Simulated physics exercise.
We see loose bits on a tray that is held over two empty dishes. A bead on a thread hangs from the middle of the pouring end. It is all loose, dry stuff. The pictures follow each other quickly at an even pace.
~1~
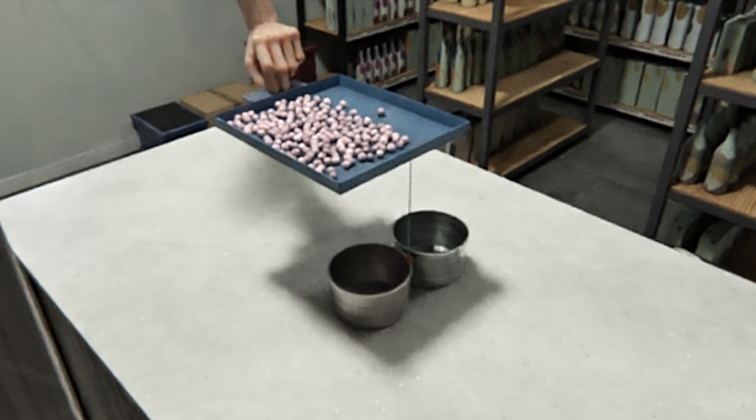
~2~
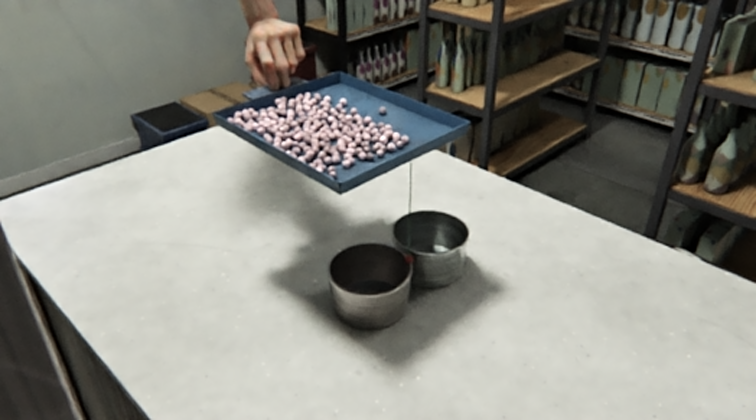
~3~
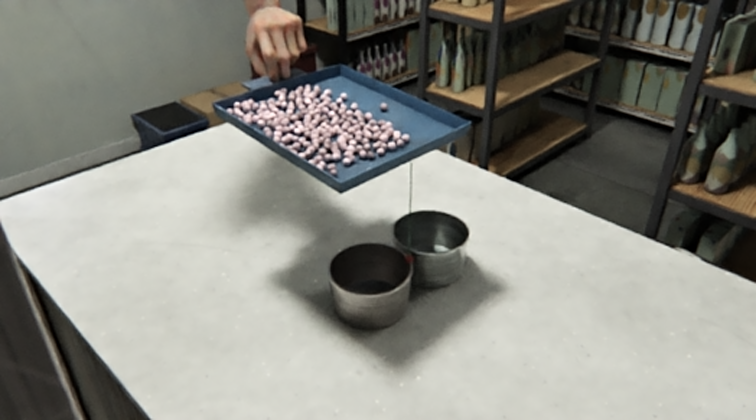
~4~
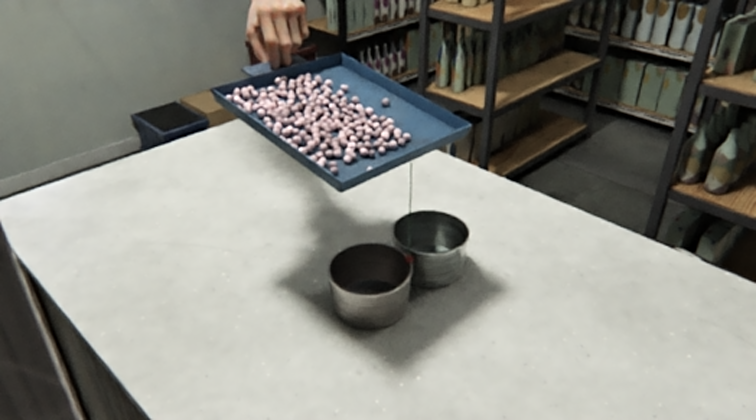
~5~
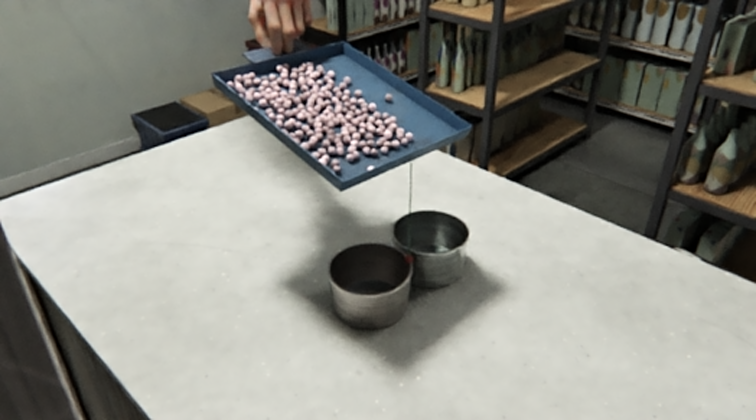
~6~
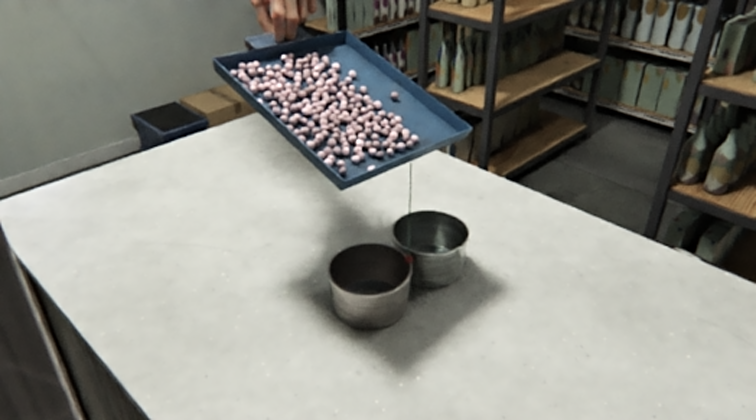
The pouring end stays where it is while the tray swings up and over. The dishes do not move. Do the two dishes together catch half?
Caught overall: Less than half.
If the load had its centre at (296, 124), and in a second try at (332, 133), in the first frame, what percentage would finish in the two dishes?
Roughly 0 per cent, and 0 per cent.
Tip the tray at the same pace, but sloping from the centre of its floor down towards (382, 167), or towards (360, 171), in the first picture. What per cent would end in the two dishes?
In turn 0 and 0 in a hundred.
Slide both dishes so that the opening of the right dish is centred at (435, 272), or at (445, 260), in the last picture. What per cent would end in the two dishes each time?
In turn 50 and 50 in a hundred.
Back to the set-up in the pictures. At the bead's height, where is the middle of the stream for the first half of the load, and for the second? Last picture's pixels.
At about (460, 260), then at (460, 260).
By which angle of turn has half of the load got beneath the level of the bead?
At some 105 degrees.
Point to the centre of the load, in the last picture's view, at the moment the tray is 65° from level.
Roughly at (417, 143).
Soon, tray tipped steeply; most on the tray; a small part outside both; a small part in the air.
A while on, tray tipped past a quarter turn; a small part on the tray; about two thirds outside both; about a third in the air.
Towards the end, tray tipped past a quarter turn; a stray few in the left dish; a stray few in the right dish; nearly all outside both.
Finally, tray tipped past a quarter turn; a stray few in the left dish; a stray few in the right dish; nearly all outside both.
